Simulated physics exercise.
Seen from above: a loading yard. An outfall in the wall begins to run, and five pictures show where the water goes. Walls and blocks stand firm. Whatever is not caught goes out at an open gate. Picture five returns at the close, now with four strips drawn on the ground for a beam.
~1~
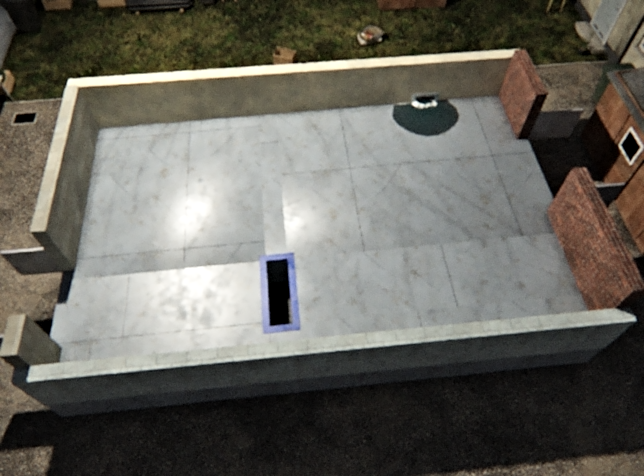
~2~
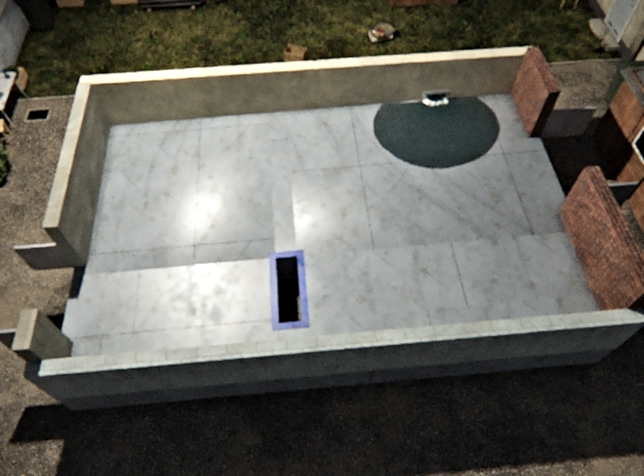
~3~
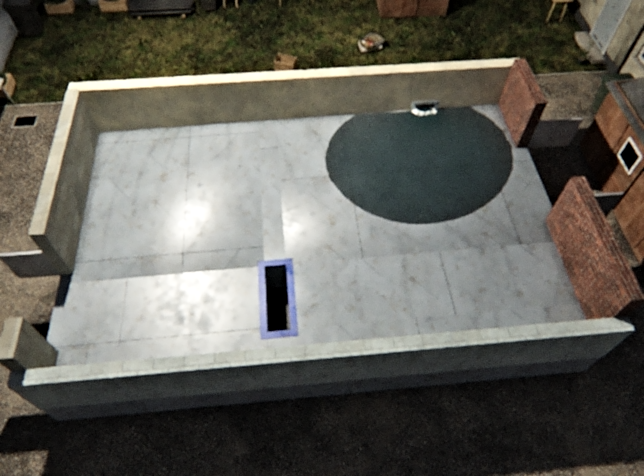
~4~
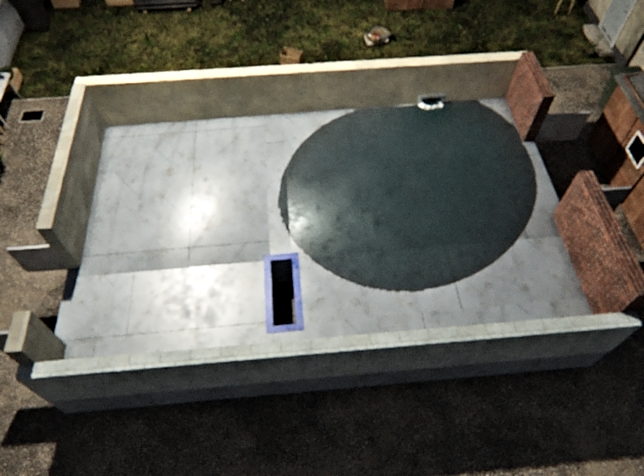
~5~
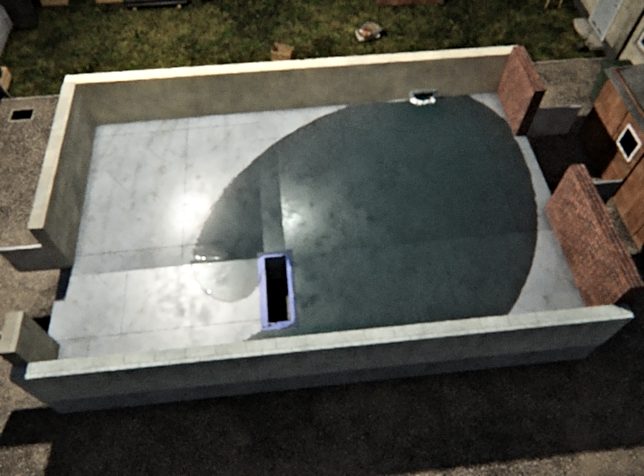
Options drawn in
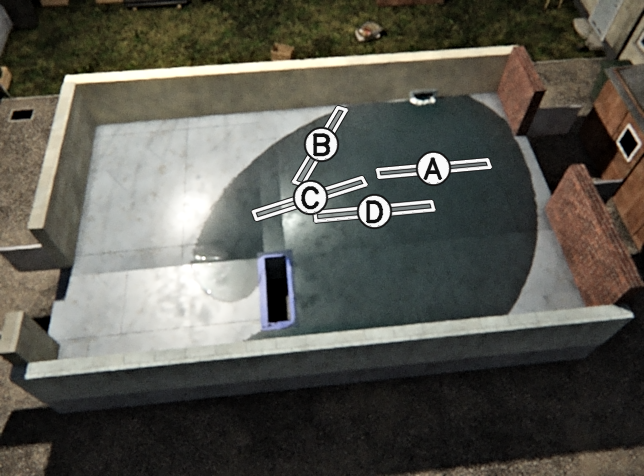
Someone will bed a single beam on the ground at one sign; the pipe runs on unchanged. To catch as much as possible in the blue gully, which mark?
Position B does it best.
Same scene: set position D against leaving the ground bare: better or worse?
Position D is worse.
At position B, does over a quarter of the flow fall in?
Yes.
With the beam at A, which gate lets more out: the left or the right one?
More leaves on the left.
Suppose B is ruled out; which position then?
C.
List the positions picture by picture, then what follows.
The first picture shows outfall at (425, 98); blue gully at (279, 291); open gate at (69, 307); open gate at (531, 174); front seen at (406, 128), 2 % of the ground wet; blue gully still dry.
The second picture shows front seen at (395, 155), 8 % of the ground wet; blue gully still dry.
The third picture shows front seen at (390, 215), 19 % of the ground wet; blue gully still dry.
The fourth picture shows front seen at (359, 279), 36 % of the ground wet; blue gully still dry.
The fifth picture shows front seen at (223, 285), 54 % of the ground wet; blue gully taking water.
On the marked copy, A from (378, 173) to (488, 163); B from (298, 183) to (342, 108); C from (254, 215) to (363, 181); D from (315, 216) to (432, 205).
With A, about 18 % of the stream goes into the blue gully, about 81 % out by the gates.
With B, about 45 % of the stream goes into the blue gully, about 55 % out by the gates.
With C, about 31 % of the stream goes into the blue gully, about 69 % out by the gates.
With D, about 15 % of the stream goes into the blue gully, about 85 % out by the gates.
